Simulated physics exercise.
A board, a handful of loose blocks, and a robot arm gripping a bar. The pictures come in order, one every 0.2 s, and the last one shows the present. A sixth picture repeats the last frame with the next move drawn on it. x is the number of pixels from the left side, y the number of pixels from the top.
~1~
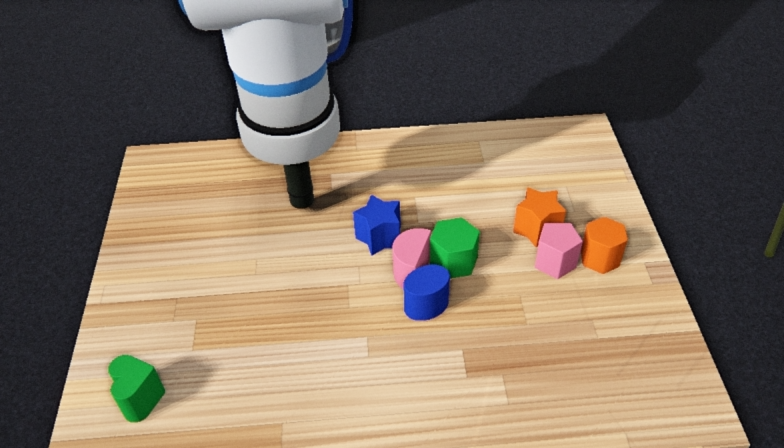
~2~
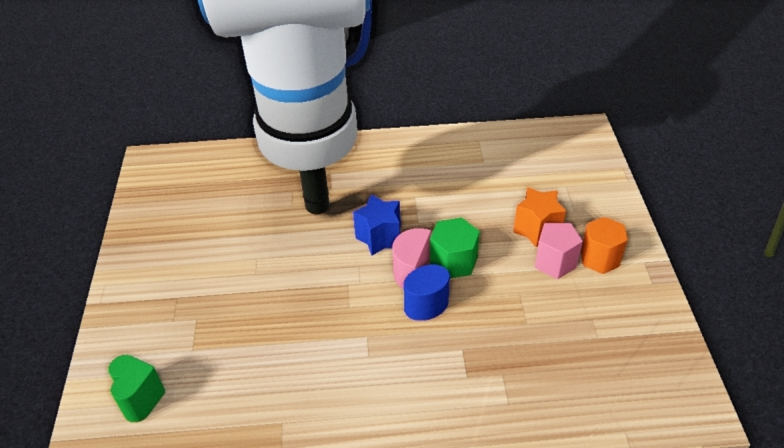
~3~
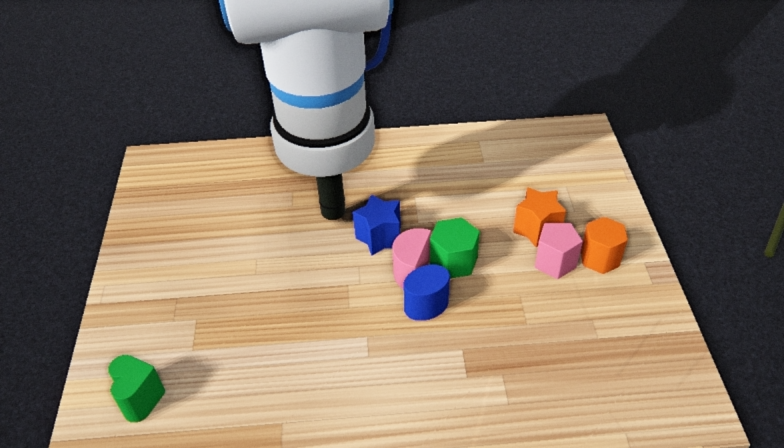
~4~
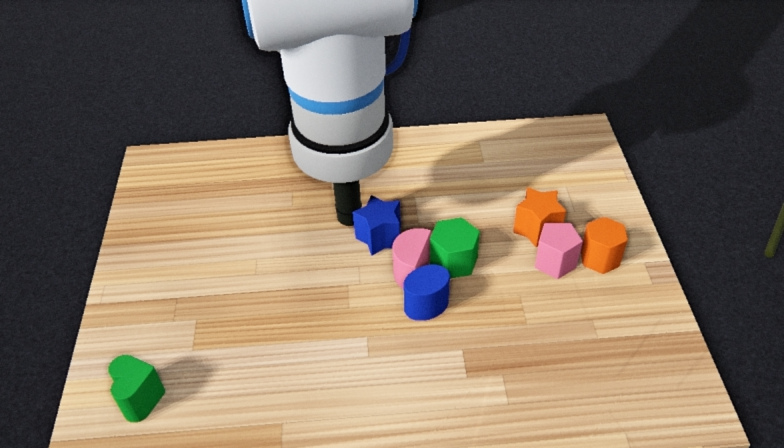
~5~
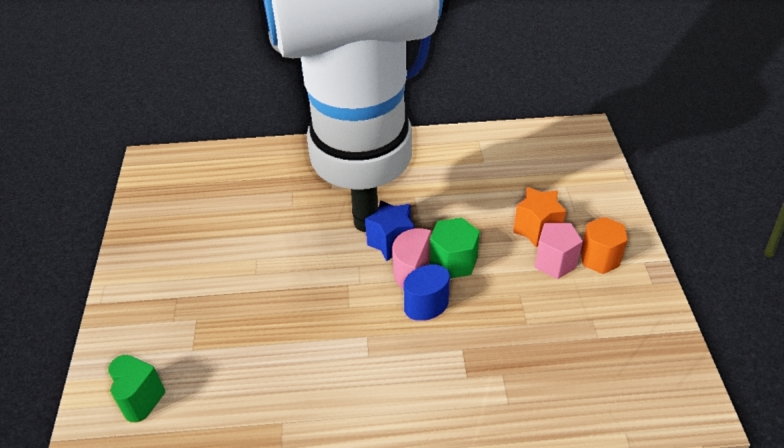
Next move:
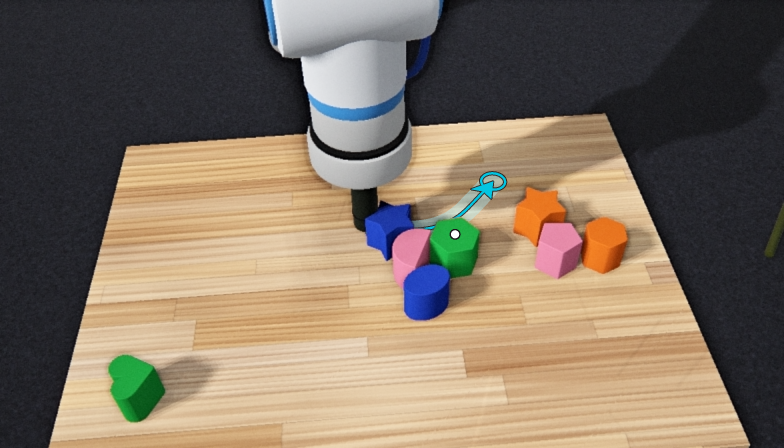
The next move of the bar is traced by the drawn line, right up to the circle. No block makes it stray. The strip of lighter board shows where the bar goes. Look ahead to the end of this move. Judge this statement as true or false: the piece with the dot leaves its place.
My answer: True.
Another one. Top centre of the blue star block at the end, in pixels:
I'd guess (438, 222).
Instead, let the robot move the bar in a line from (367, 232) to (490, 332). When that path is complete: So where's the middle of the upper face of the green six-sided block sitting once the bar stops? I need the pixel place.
The spot you're after is about (513, 242) in the image.
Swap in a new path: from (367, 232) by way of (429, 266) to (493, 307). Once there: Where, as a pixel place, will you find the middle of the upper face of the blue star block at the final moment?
Close to (536, 281).
The line goes from (367, 232) via (421, 229) and (465, 211), ending at (493, 181); the dot is on the green six-sided block.
What follows on the original path. One third of the way, bar (421, 221); blue star block (431, 223), turned 40° clockwise; pink half-round block (415, 252), turned 25° clockwise; green six-sided block (468, 240), turned 25° anticlockwise.
Two thirds of the way, bar (466, 202); blue star block (438, 222), turned 60° clockwise; pink half-round block (415, 252), turned 25° clockwise; green six-sided block (472, 243), turned 20° anticlockwise.
At the end, bar (494, 173); blue star block (438, 222), turned 60° clockwise; pink half-round block (415, 252), turned 25° clockwise; green six-sided block (472, 243), turned 20° anticlockwise; orange star block unmoved.
